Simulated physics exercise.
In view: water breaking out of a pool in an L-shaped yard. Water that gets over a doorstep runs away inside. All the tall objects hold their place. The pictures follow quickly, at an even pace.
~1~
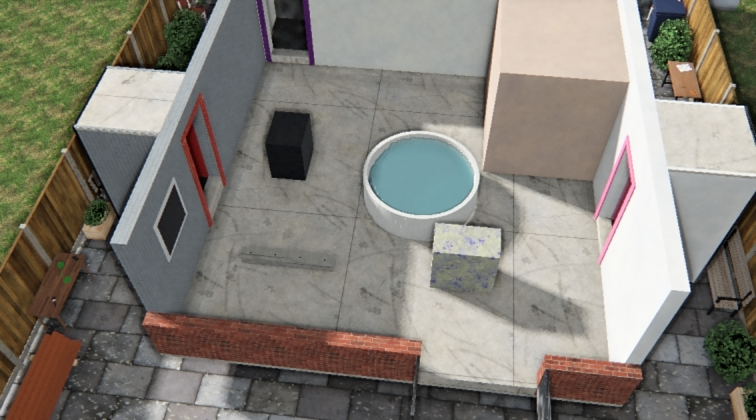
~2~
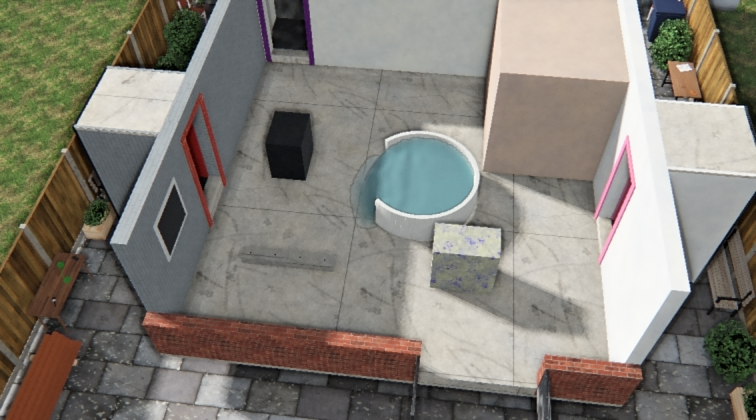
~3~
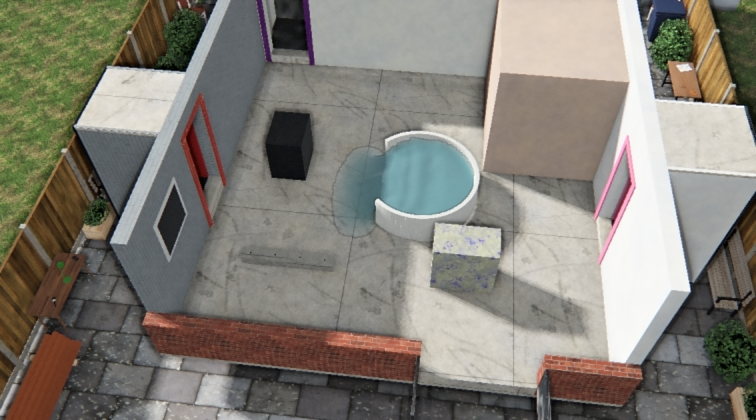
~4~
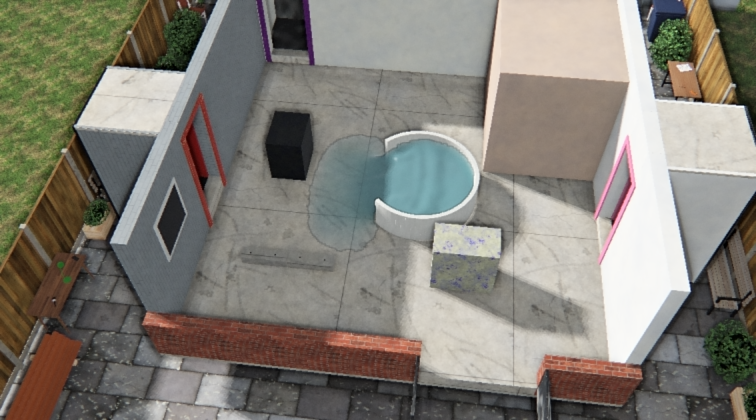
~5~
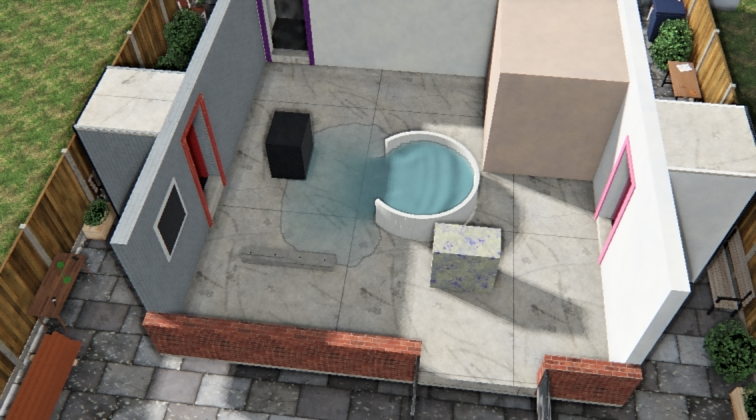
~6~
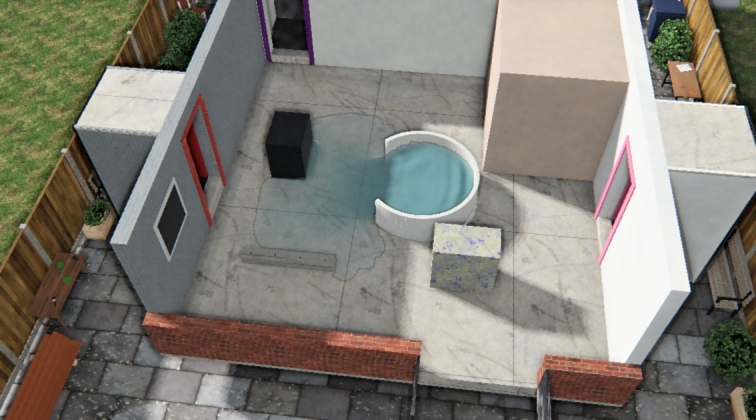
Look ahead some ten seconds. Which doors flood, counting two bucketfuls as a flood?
One by one: The pink door stays under that; the red door stays under that; the purple door stays under that.
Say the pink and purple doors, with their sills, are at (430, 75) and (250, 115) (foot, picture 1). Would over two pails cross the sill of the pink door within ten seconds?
One by one: Pink holds.
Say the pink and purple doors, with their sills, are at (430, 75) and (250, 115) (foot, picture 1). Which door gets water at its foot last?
The pink door.
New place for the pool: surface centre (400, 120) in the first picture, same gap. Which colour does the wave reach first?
The purple door.
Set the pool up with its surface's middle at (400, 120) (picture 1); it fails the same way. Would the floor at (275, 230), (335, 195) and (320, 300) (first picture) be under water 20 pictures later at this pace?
In that order: Wet, awash, no water.
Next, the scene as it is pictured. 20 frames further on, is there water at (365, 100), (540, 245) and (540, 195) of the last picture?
As listed: Under water, no water, free of water.
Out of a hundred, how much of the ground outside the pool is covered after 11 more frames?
About 35 per cent.
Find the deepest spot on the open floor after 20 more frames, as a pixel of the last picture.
I would point to (175, 335).
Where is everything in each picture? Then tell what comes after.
The first frame shows the round pool at (421, 175) is whole and still.
In the second frame, the front is at a hidden place, out from the gap at (368, 183).
In the third frame, the front is at (346, 233), out from the gap at (368, 184).
In the fourth frame, water pours out at (368, 185) and has run to (349, 139).
In the fifth frame, the front is at (322, 133), out from the gap at (368, 186).
In the sixth frame, the front is at (262, 238), out from the gap at (368, 186).
A moment on, water covers 25 % of the floor; the pink door not reached, the red door wet at the sill, nothing in, the purple door not reached.
Next, water covers 35 % of the floor; the pink door not reached, the red door wet at the sill, nothing in, the purple door wet at the sill, nothing in.
Then, water covers 45 % of the floor; the pink door not reached, the red door wet at the sill, nothing in, the purple door wet at the sill, nothing in.
Later, water covers 75 % of the floor; the pink door not reached, the red door wet at the sill, nothing in, the purple door wet at the sill, nothing in.
In the end, water covers 90 % of the floor; the pink door wet at the sill, nothing in, the red door wet at the sill, nothing in, the purple door wet at the sill, nothing in.
